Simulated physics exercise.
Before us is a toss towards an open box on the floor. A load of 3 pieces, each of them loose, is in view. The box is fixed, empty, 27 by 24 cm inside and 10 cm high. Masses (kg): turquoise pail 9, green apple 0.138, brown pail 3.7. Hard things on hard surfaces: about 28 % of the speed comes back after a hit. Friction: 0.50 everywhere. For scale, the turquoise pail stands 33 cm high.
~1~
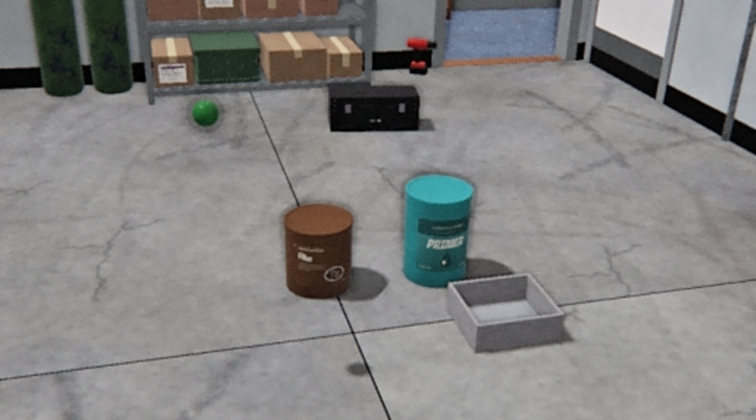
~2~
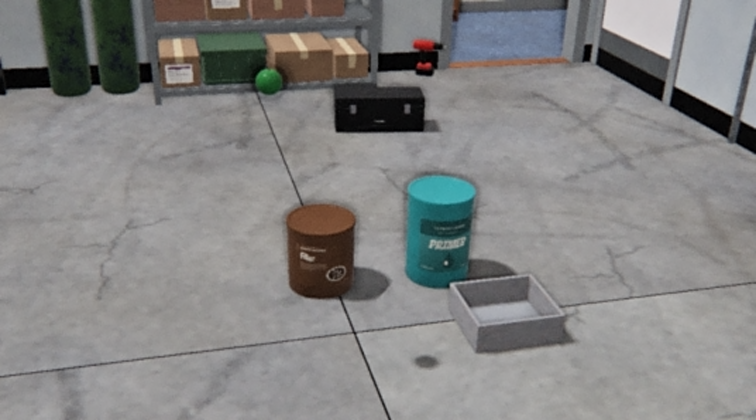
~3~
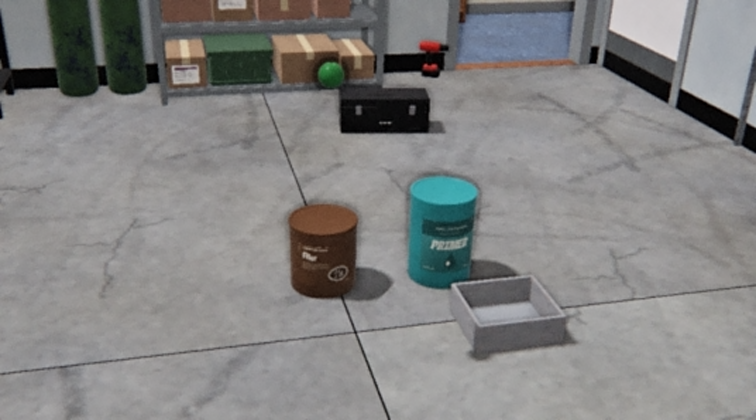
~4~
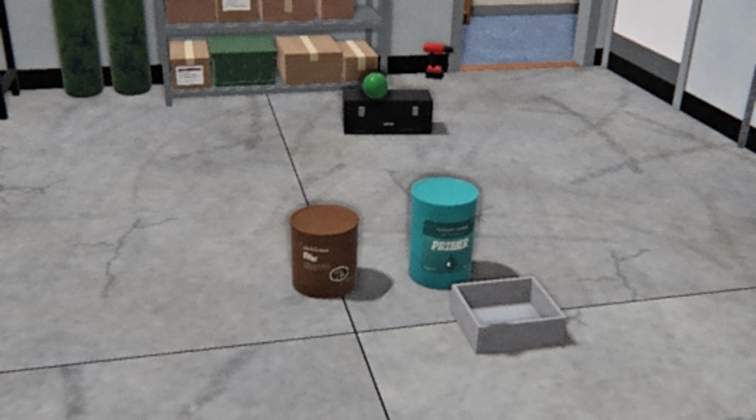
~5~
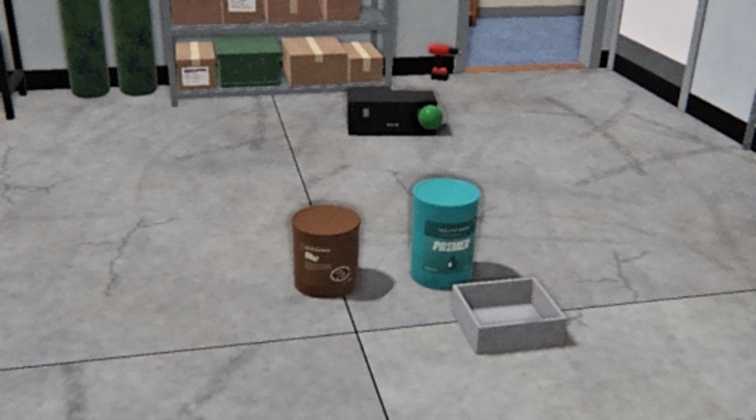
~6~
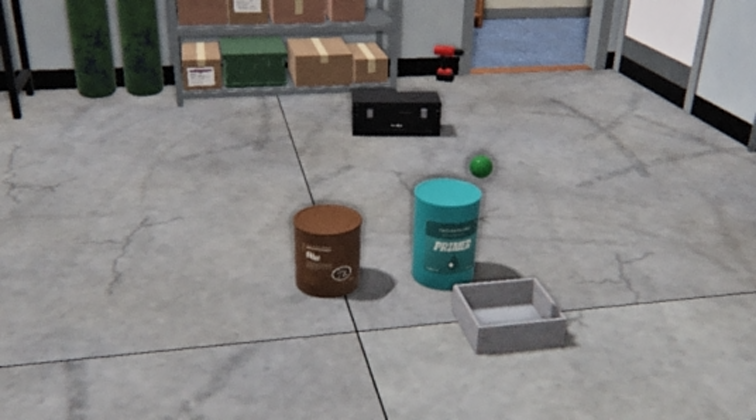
A green ball arcs rightward through the air above two paint cans and an open box.
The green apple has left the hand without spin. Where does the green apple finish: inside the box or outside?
The apple misses or hops out.
Then, 0.20 s on from there, apple outside, 30 cm from the box's middle; green apple near (591, 308).
Then, 0.40 s on from there, apple outside, 68 cm from the box's middle; green apple near (691, 297).
Then, 0.70 s on from there, apple outside, 95 cm from the box's middle.
In the end, apple outside, 107 cm from the box's middle; the bystanders under 10 cm from the start.
